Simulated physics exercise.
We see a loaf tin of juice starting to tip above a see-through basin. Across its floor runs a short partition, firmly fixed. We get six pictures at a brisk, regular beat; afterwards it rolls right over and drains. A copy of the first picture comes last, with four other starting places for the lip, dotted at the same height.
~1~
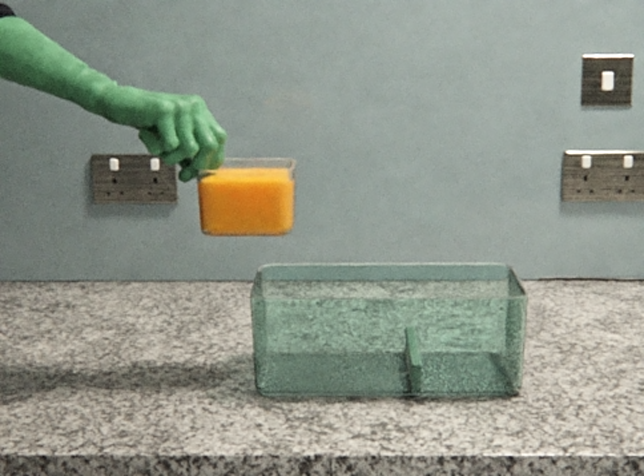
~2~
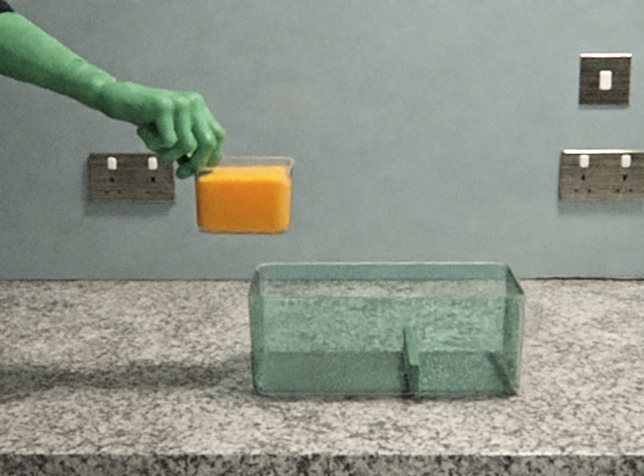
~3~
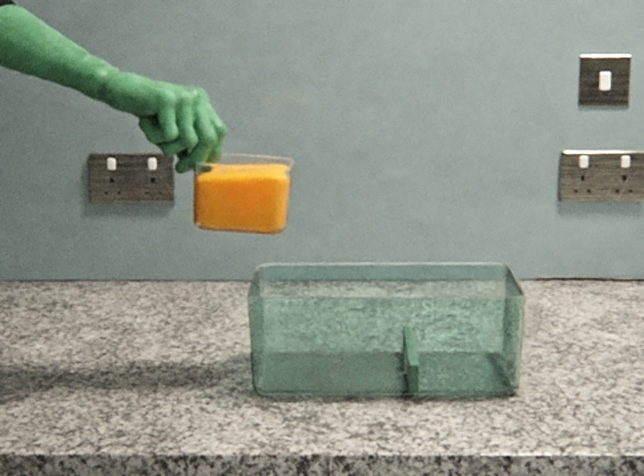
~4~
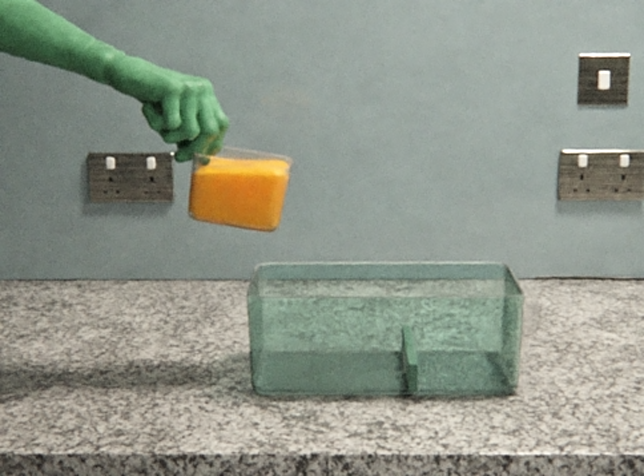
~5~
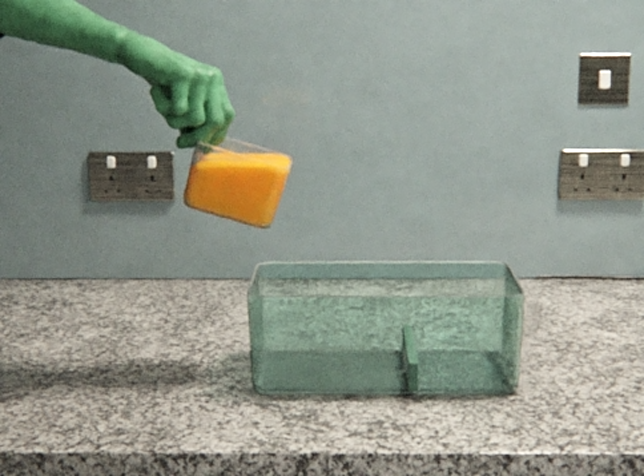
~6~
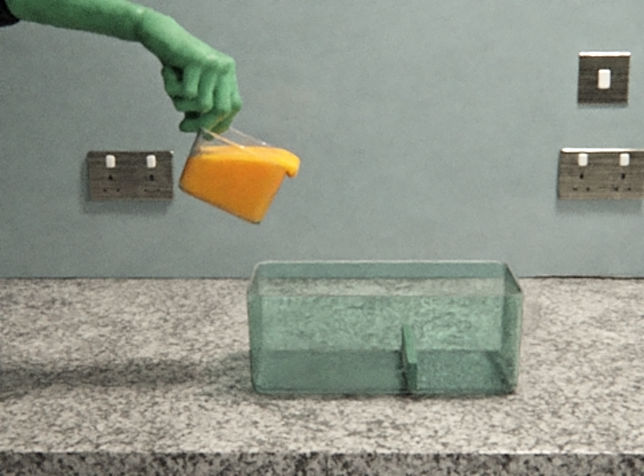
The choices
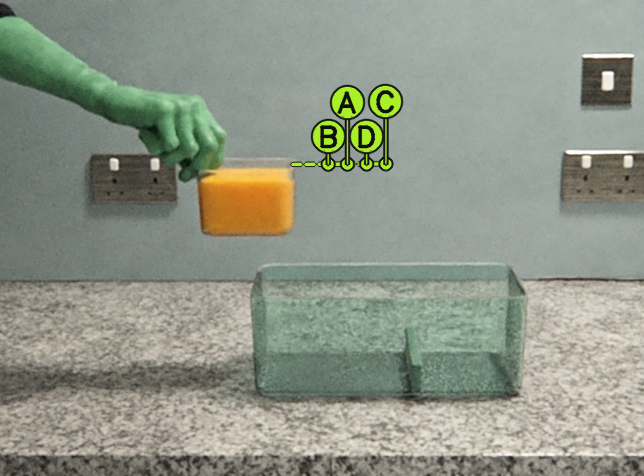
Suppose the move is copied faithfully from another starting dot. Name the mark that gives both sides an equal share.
B beats the others.
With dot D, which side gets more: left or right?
The right one.
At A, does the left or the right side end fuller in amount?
The right one.
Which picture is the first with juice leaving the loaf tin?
Picture 6.
On the marked copy, A at (347, 164); B at (328, 164); C at (385, 163); D at (366, 164).
With A, about 20 % ends left of the wall and 79 % right of it.
With B, about 49 % ends left of the wall and 50 % right of it.
With C, about 7 % ends left of the wall and 92 % right of it.
With D, about 10 % ends left of the wall and 89 % right of it.
